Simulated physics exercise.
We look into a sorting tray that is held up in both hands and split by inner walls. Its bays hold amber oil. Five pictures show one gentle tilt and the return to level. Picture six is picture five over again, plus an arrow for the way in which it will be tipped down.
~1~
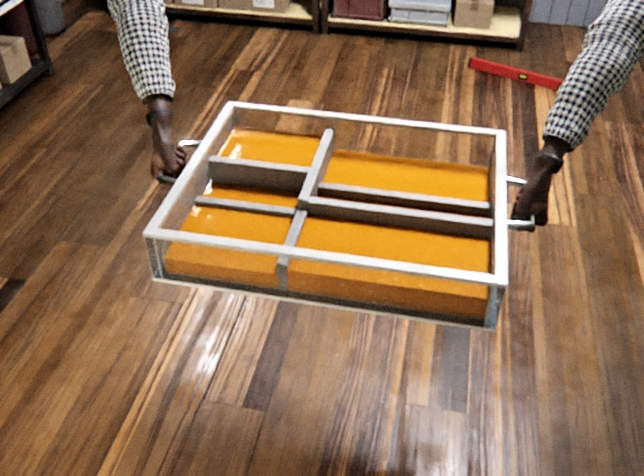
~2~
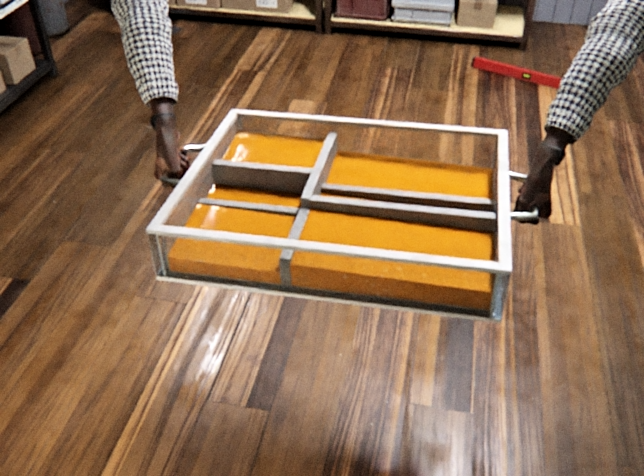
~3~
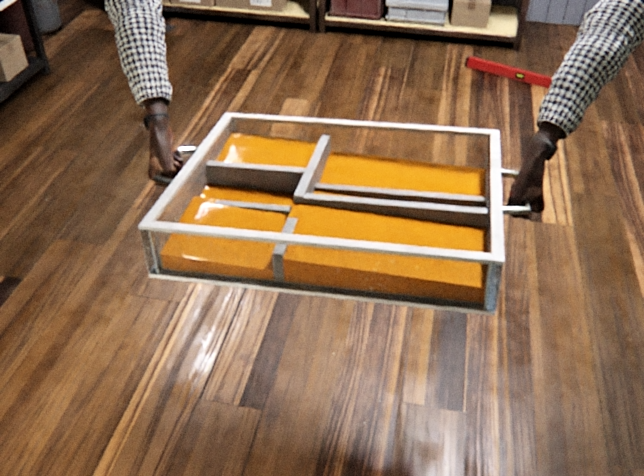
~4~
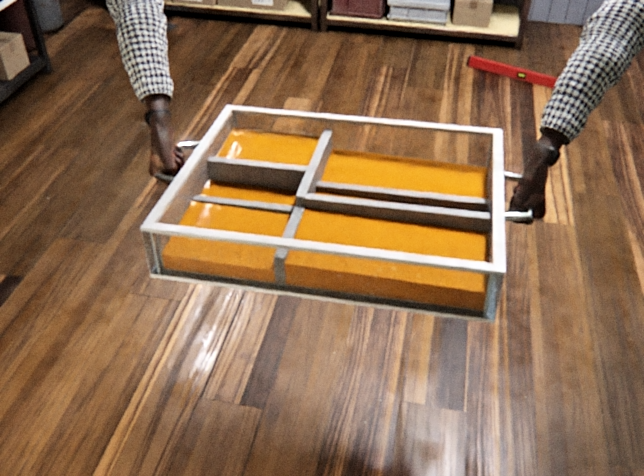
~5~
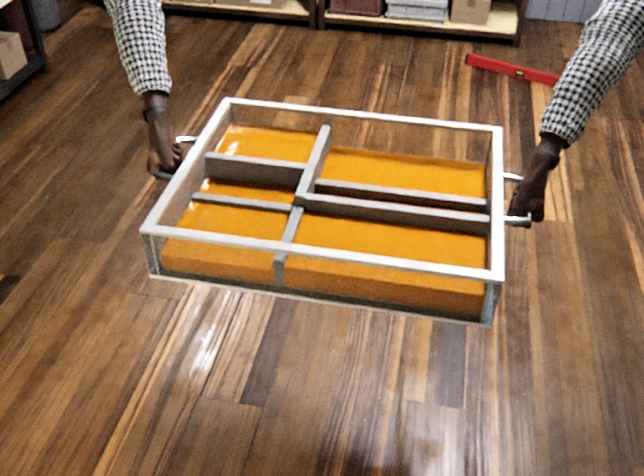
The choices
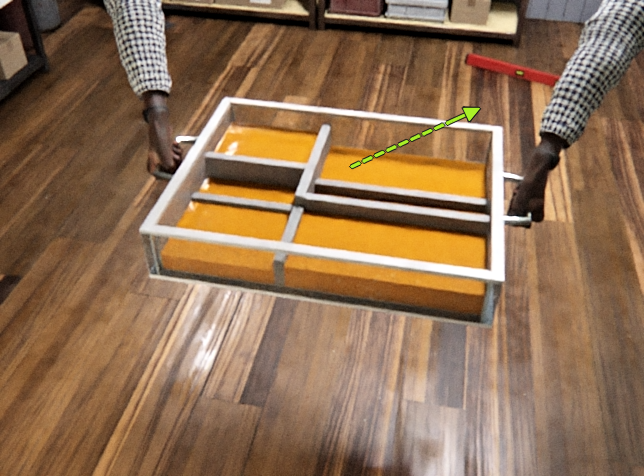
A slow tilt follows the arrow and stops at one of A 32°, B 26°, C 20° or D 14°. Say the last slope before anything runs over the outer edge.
Choose D.
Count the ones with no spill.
One of the four.
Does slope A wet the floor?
Yes.
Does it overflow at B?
Yes, that goes wrong.
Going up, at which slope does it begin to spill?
That is slope C.
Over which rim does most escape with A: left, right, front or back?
The back rim.
The arrow ends at (474, 110).
Choosing A, about 63 % goes over the rim.
Choosing B, about 41 % goes over the rim.
Choosing C, about 9 % goes over the rim.
Choosing D, nothing spills; the front right bay holds the most.
